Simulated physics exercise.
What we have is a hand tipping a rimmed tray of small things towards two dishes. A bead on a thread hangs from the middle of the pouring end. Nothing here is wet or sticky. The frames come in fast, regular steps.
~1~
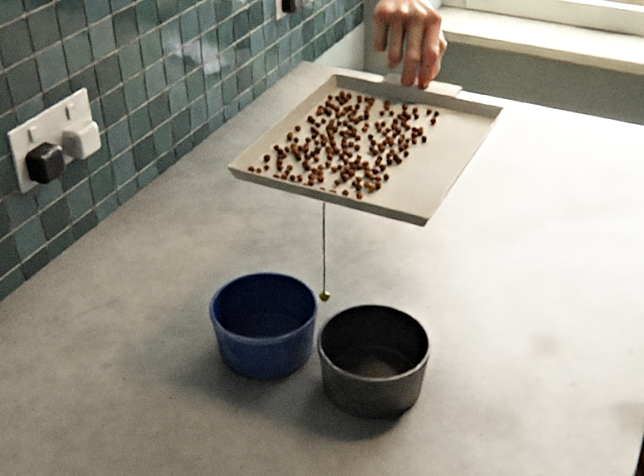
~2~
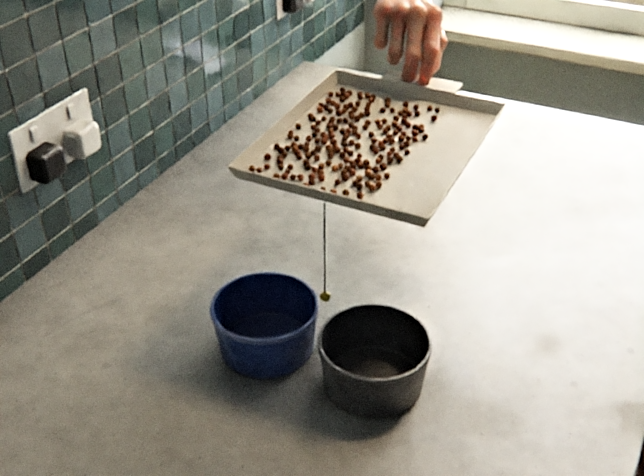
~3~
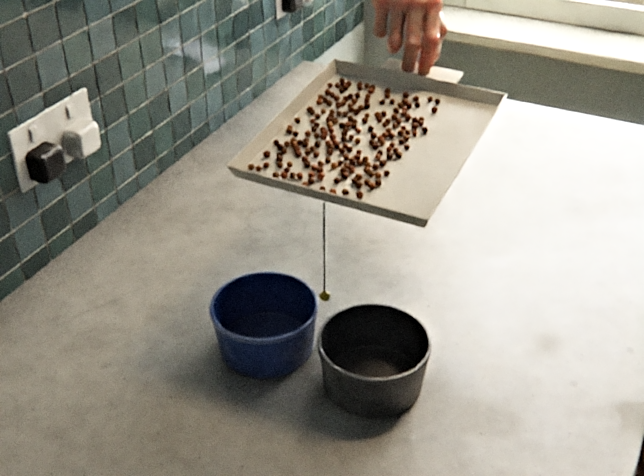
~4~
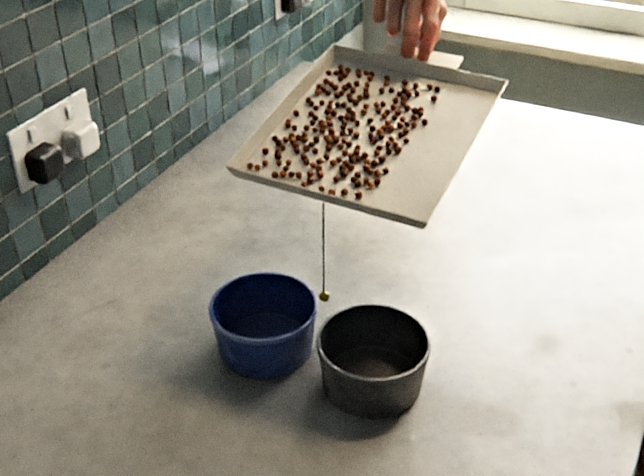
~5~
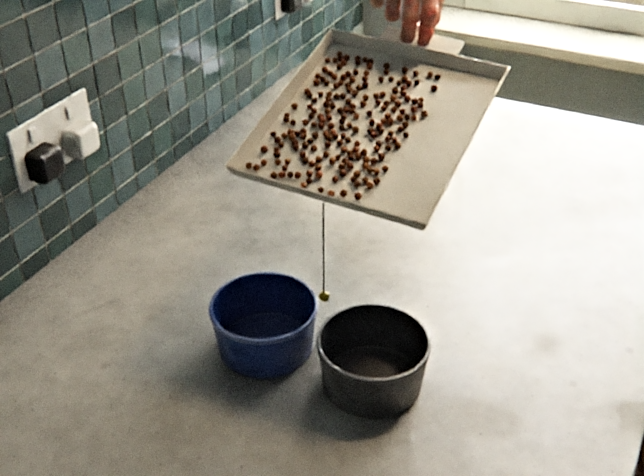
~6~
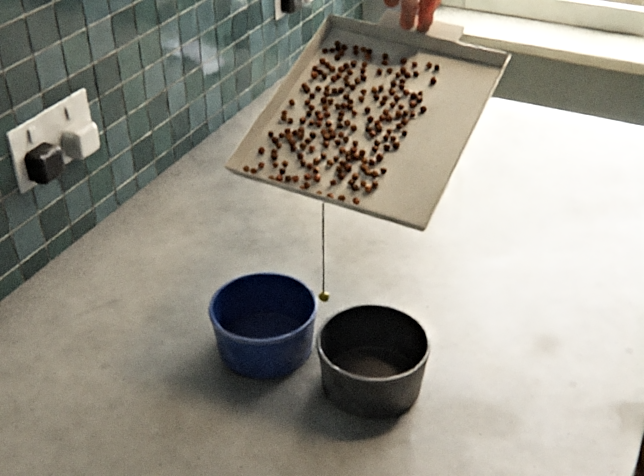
A hand raised the far end of a pale tray of small brown balls above a blue dish and a dark grey one, steadily steepening its slant while a bead hung nearly still below.
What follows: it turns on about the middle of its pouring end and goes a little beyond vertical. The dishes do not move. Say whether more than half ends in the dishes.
They take more than half between them.
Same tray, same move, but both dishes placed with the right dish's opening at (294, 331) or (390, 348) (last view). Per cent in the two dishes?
First some 50, then 90 per cent.
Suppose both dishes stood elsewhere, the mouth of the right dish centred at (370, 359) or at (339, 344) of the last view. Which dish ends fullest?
One: The right one. Two: The right dish.
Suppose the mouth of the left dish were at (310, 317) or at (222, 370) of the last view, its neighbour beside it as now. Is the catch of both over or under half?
One: Over half. Two: Less than half.
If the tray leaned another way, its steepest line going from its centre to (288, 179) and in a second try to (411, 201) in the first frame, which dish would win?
The first try: The left one. The second: The right dish.
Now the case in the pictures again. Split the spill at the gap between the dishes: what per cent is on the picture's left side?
Near 80 %.
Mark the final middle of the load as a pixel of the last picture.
Near (355, 377).
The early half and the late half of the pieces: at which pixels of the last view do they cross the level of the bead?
The first part at (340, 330); the rest at (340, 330).
Just after the last frame, tray tipped steeply; the larger part on the tray; about a tenth in the right dish; just a few in the left dish; about a tenth outside both; about a tenth in the air.
A moment on, tray tipped past a quarter turn; roughly half in the right dish; roughly a quarter in the left dish; about a tenth outside both; about a tenth in the air.
Further on, tray tipped past a quarter turn; roughly two thirds in the right dish; roughly a quarter in the left dish; roughly a quarter outside both.
When it is over, tray tipped past a quarter turn; roughly two thirds in the right dish; roughly a quarter in the left dish; roughly a quarter outside both.
